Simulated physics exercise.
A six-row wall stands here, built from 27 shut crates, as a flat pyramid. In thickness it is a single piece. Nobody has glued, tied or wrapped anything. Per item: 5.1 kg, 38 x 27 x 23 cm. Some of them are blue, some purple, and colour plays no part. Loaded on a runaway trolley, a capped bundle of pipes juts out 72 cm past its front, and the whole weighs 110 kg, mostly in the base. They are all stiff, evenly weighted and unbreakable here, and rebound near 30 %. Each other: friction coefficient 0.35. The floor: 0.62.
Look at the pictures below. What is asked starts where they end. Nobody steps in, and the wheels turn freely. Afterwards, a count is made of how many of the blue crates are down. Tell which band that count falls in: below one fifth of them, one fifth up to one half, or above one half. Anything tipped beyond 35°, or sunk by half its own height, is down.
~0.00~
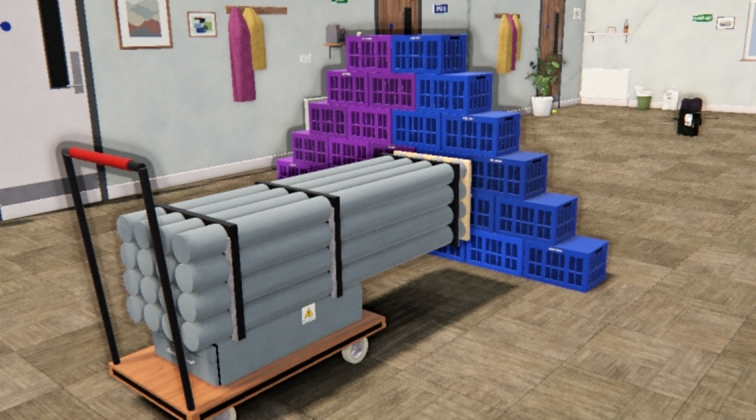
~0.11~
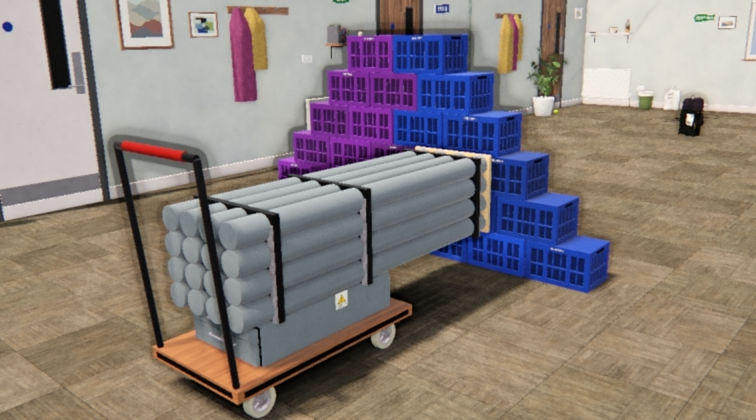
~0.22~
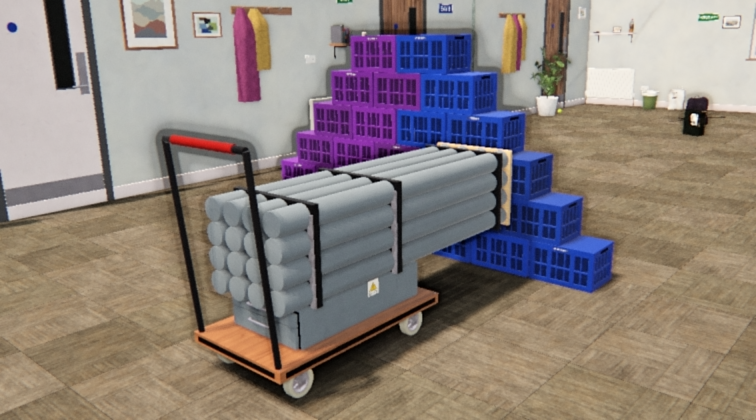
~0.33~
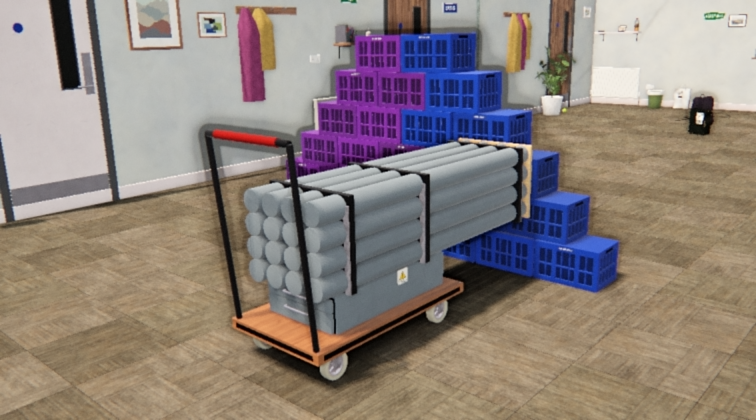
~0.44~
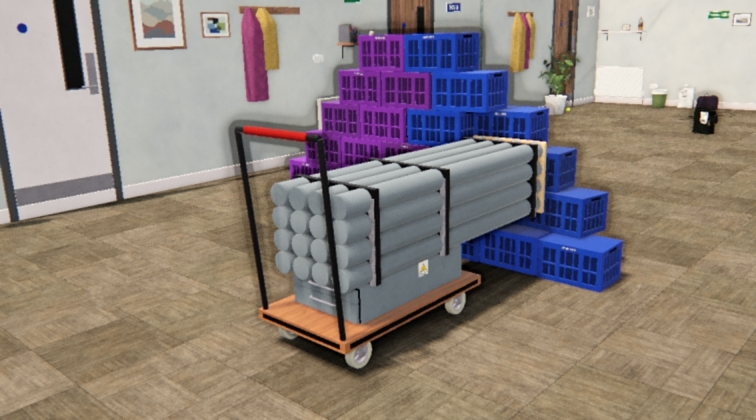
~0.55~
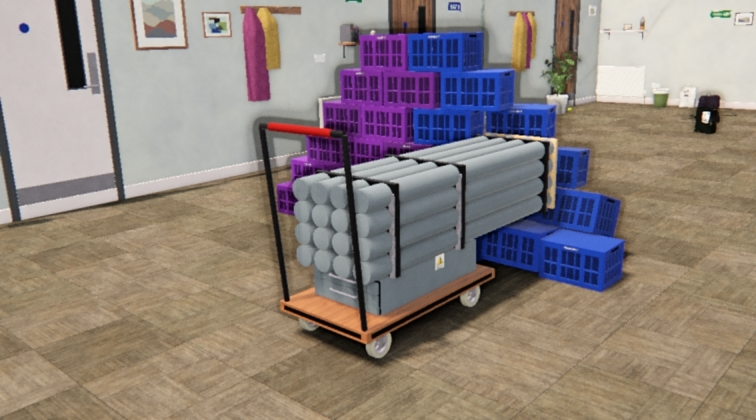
The count falls above one half.
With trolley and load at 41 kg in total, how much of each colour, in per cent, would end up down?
Result: Purple 10, blue 70 %.
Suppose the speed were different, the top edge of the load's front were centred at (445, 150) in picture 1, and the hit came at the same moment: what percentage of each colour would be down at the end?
Result - purple: 10%; blue: 70%.
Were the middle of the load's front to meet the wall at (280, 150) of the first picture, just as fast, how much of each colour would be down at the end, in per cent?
Purple 10 %, blue 0 %.
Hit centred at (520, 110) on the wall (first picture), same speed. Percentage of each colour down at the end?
Then purple would be 0 per cent down and blue 10 per cent.
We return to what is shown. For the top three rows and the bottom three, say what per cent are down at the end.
70 % and 20 %.
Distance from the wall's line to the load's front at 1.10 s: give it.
It has gone roughly 75 centimetres beyond.
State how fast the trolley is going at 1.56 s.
The trolley is doing roughly 0.3 m/s at that moment.
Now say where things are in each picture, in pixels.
In the first picture (pixels give the middle of a visible side; the camera pans a little), load (464, 187) 51 cm short of the wall; top blue crate (415, 55); top purple crate (368, 54); none has stirred.
The second picture shows load (485, 181) 33 cm short of the wall; top blue crate (417, 55).
The third picture shows load (506, 175) 15 cm short of the wall; top blue crate (420, 54).
The fourth picture shows load (526, 169) 21 mm into the wall's line; top blue crate (425, 54); movement in 3 of them.
The fifth picture shows load (541, 165) 15 cm into the wall's line; top blue crate (429, 53); movement in 7 of them.
The sixth picture shows load (552, 162) 26 cm into the wall's line; top blue crate (434, 53) 36 mm from its place; top purple crate (382, 53); steepest lean 19°, the crate at (567, 209); movement in 9 of them.
After 0.70 s, load 40 cm past the wall's line, still rolling; 3 of the 12 blue crates down (3 of 27 in all colours); top blue crate 9 cm from its place.
After 1.10 s, load 74 cm past the wall's line, still rolling; 5 of the 12 blue crates down (5 of 27 in all colours); top blue crate 17° from how it stood; top purple crate 8° from how it stood.
After 1.56 s, load 97 cm past the wall's line, still rolling; 8 of the 12 blue crates down (9 of 27 in all colours); top blue crate 52° from how it stood, 53 cm lower; top purple crate 32° from how it stood, 10 cm lower.
After 2.16 s, load 1.00 m past the wall's line, stopped; 8 of the 12 blue crates down (10 of 27 in all colours); top blue crate on its side; top purple crate on its side.
In the end (3.5 s), load 1.00 m past the wall's line, stopped; 8 of the 12 blue crates down (10 of 27 in all colours); top blue crate on its side; top purple crate upside down. That is 67 per cent. From the last view, middles, top blue crate near (505, 177), top purple crate near (352, 184).
